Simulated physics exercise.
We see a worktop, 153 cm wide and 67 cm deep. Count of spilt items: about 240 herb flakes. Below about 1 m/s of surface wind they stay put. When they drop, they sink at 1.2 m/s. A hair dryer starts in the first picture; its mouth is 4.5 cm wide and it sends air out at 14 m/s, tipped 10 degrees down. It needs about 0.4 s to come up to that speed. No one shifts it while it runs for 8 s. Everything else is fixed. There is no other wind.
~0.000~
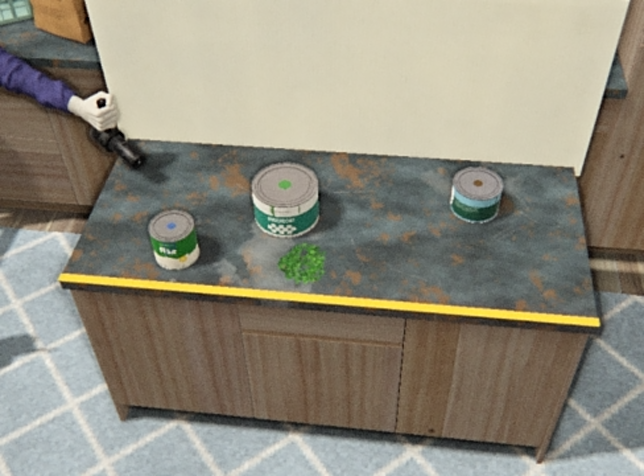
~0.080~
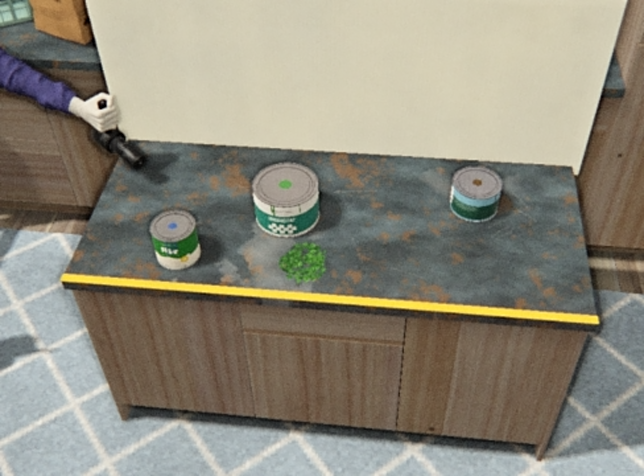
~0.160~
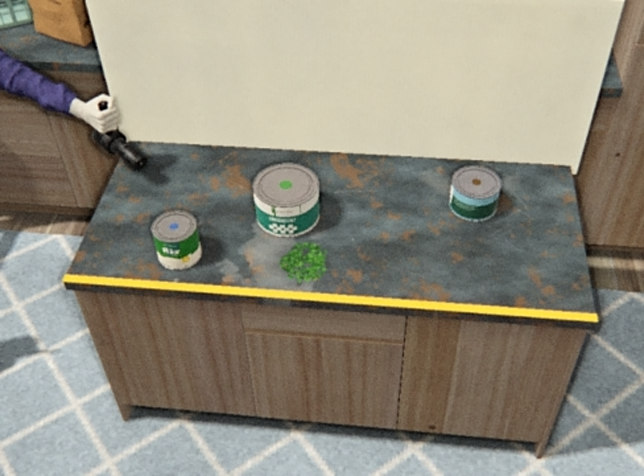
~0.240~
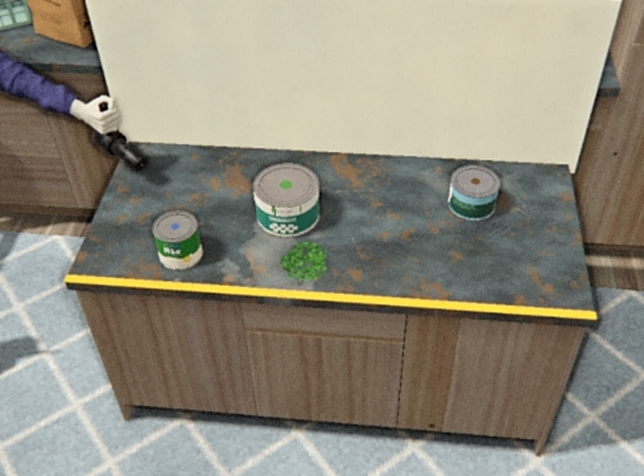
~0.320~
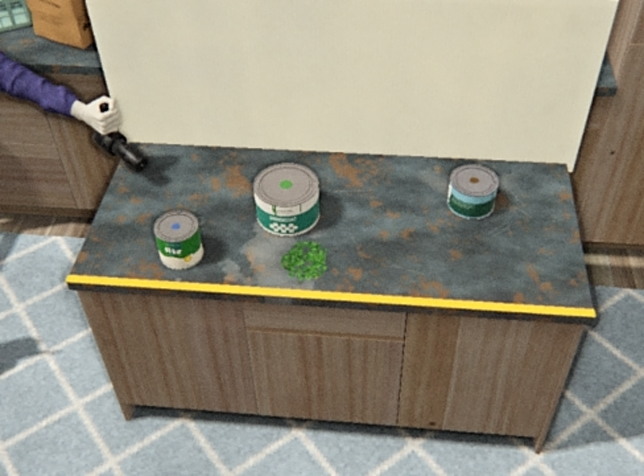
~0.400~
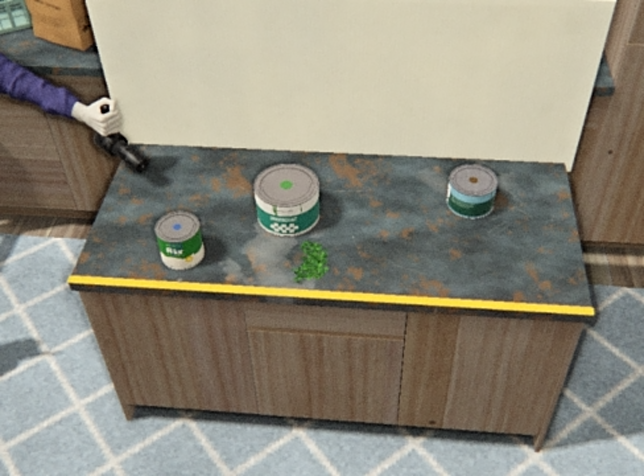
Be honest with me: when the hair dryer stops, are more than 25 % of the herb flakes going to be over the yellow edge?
Yes: Chances are the quarter threshold gets crossed at that edge.
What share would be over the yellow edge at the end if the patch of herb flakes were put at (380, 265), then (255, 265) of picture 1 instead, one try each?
About 30 and 100 in a hundred, in that order.
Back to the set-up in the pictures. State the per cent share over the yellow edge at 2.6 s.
Estimate: Around 70 %.
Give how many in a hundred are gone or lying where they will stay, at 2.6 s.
70 %.
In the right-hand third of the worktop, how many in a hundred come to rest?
Roughly 10 in a hundred.
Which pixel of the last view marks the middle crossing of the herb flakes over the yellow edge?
Around (426, 305).
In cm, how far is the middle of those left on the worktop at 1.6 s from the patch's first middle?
I'd guess near 55 cm.
After 1.6 s, 65 % are over the yellow edge; the middle of those still in play is near (497, 276); 63 % have settled or left.
After 2.6 s, 66 % are over the yellow edge; the middle of those still in play is near (554, 271); 72 % have settled or left.
After 4.4 s, 67 % are over the yellow edge; 89 % have settled or left.
After 8.0 s, at the end, 67 % are over the yellow edge.
